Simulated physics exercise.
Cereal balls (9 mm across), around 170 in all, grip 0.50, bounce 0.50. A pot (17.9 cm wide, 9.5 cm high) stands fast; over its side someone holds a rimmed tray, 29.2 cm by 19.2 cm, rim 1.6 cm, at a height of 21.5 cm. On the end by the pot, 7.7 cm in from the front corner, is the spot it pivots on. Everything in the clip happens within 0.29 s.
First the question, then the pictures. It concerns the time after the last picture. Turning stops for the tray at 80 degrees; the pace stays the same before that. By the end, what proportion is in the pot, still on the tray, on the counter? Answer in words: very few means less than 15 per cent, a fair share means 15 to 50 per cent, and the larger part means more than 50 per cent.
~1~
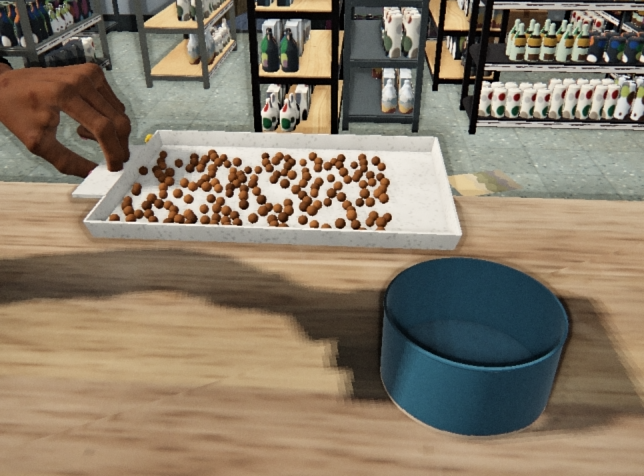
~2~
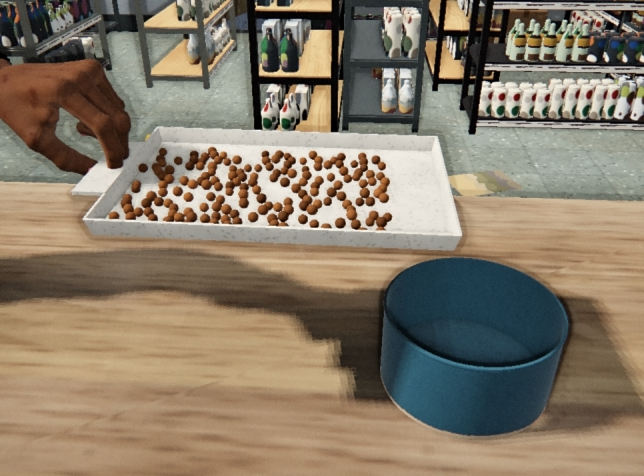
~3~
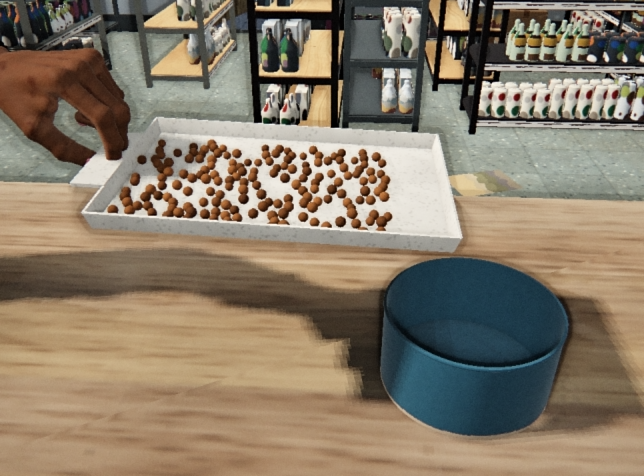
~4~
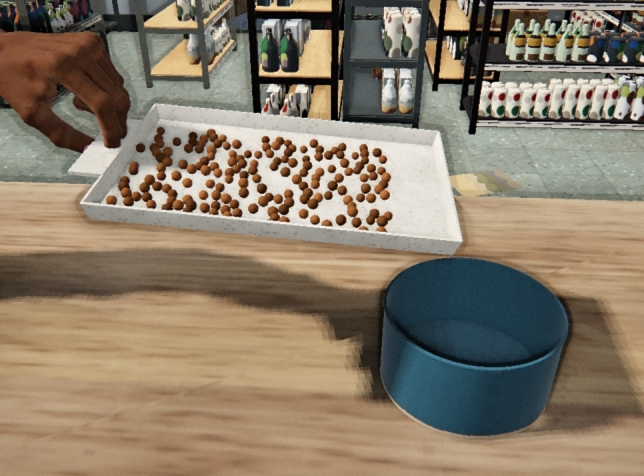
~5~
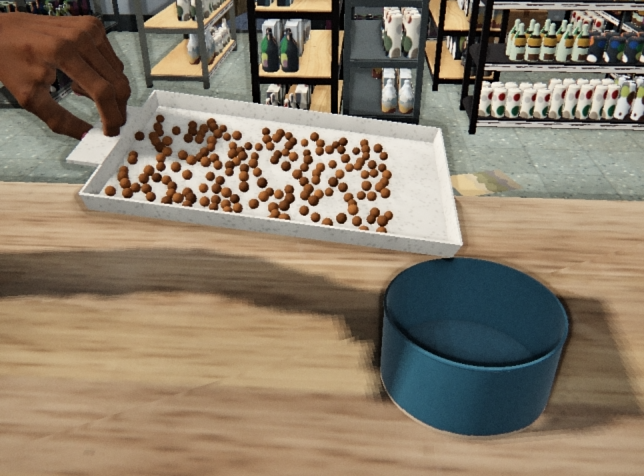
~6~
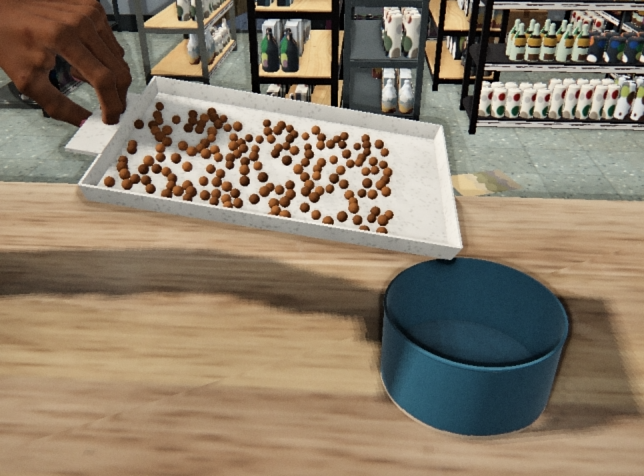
Pot: Very few. Tray: The larger part. Counter: Very few.
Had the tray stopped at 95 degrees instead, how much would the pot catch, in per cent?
It would be near 40 per cent.
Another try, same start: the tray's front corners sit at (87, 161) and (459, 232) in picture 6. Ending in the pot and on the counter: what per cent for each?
Pot 5; counter 0.
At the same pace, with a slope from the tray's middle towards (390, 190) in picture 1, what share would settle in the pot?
Something like 5 per cent of the pieces.
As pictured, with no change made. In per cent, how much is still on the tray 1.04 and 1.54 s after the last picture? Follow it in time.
Roughly 100 then 95.
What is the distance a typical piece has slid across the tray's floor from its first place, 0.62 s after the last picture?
I'd say close to 9 centimetres.
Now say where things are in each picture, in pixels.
In the first picture, tray tilt 0 degrees, front corners at (90, 219) and (455, 232); middle of the pieces at (257, 191); pot at (474, 306).
In the second picture, tray tilt 1 degrees, front corners at (90, 217) and (456, 232); middle of the pieces at (257, 190).
In the third picture, tray tilt 3 degrees, front corners at (89, 210) and (456, 235); middle of the pieces at (257, 185).
In the fourth picture, tray tilt 6 degrees, front corners at (88, 201) and (456, 238), lowest corner right front; middle of the pieces at (257, 179).
In the fifth picture, tray tilt 9 degrees, front corners at (86, 191) and (456, 241), lowest corner right front; middle of the pieces at (257, 172).
In the sixth picture, tray tilt 12 degrees, front corners at (86, 182) and (456, 244), lowest corner right front; middle of the pieces at (258, 166); pot at (474, 306).
Then, 0.62 s after the last picture, tilt 44 degrees; the tray holds 100 %, the pot 0 %.
Then, 1.04 s after the last picture, tilt 65 degrees; the tray holds 100 %, the pot 0 %.
Then, 1.54 s after the last picture, tilt 80 degrees; the tray holds 95 %, the pot 0 %.
In the end, pot 0 %, tray 95 %, counter 0 %.
